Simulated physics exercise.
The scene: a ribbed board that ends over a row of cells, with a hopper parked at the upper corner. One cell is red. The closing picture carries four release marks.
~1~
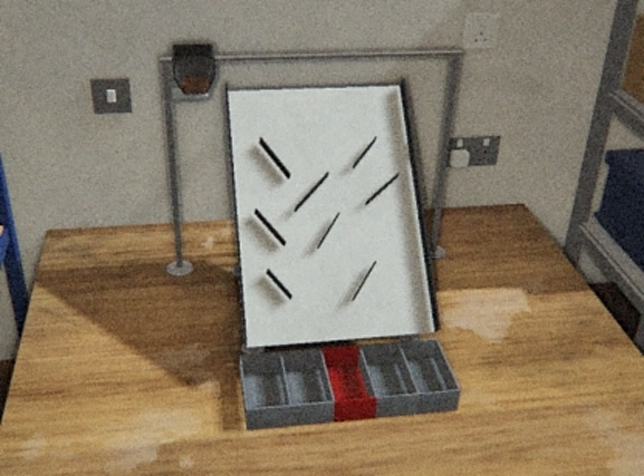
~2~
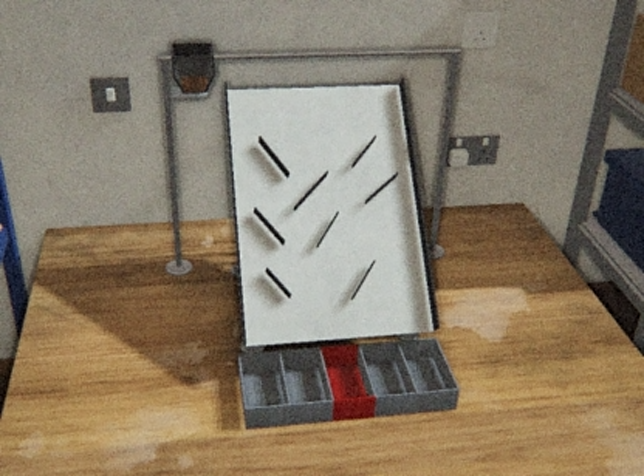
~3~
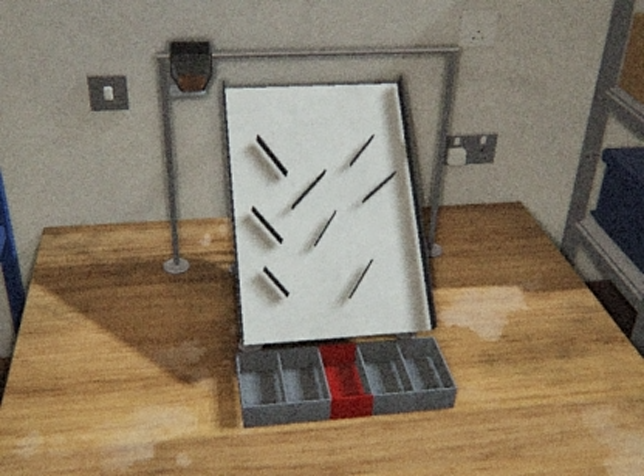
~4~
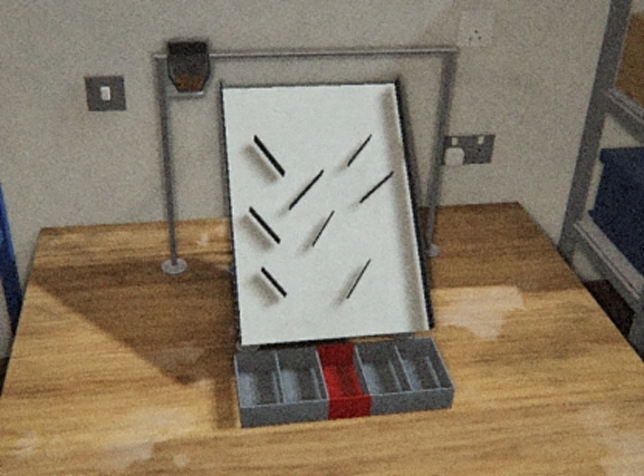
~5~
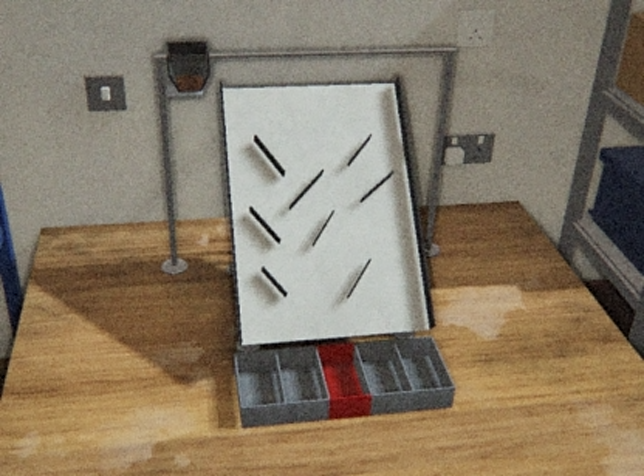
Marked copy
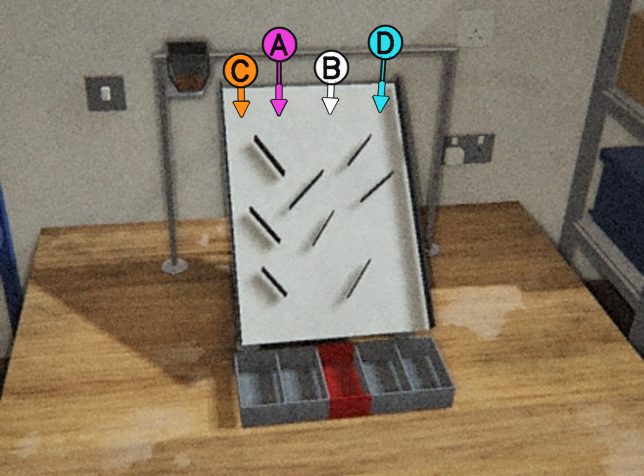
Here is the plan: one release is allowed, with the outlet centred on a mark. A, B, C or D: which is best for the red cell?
Go for A.
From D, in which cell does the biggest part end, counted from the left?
It is the fifth one.
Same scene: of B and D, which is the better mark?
Mark B.
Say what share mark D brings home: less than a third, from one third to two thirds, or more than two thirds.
Less than a third.
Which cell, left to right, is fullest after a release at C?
It is the first one.
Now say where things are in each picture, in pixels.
Hopper near (195, 85), cereal balls, door shut, in the first frame.
Ribs (260, 136) to (290, 173), (355, 162) to (376, 135), (295, 206) to (328, 171), in the second frame.
Ribs (365, 198) to (396, 171), (253, 206) to (283, 240), (317, 242) to (336, 210), in the third frame.
Ribs (262, 267) to (287, 294), (349, 296) to (371, 259), in the fourth frame.
Red cell near (350, 406), number 3 of 5 from the left, in the fifth frame.
On the marked copy, mark A meets the board at (278, 109); mark B meets the board at (330, 108); mark C meets the board at (241, 111); mark D meets the board at (380, 106).
For mark A, close to two thirds in the red cell, close to a third in other cells.
For mark B, close to a third in the red cell, close to two thirds in other cells.
For mark C, close to a third in the red cell, close to two thirds in other cells, only a few outside the box.
For mark D, close to a quarter in the red cell, the bulk in other cells, only a few outside the box.
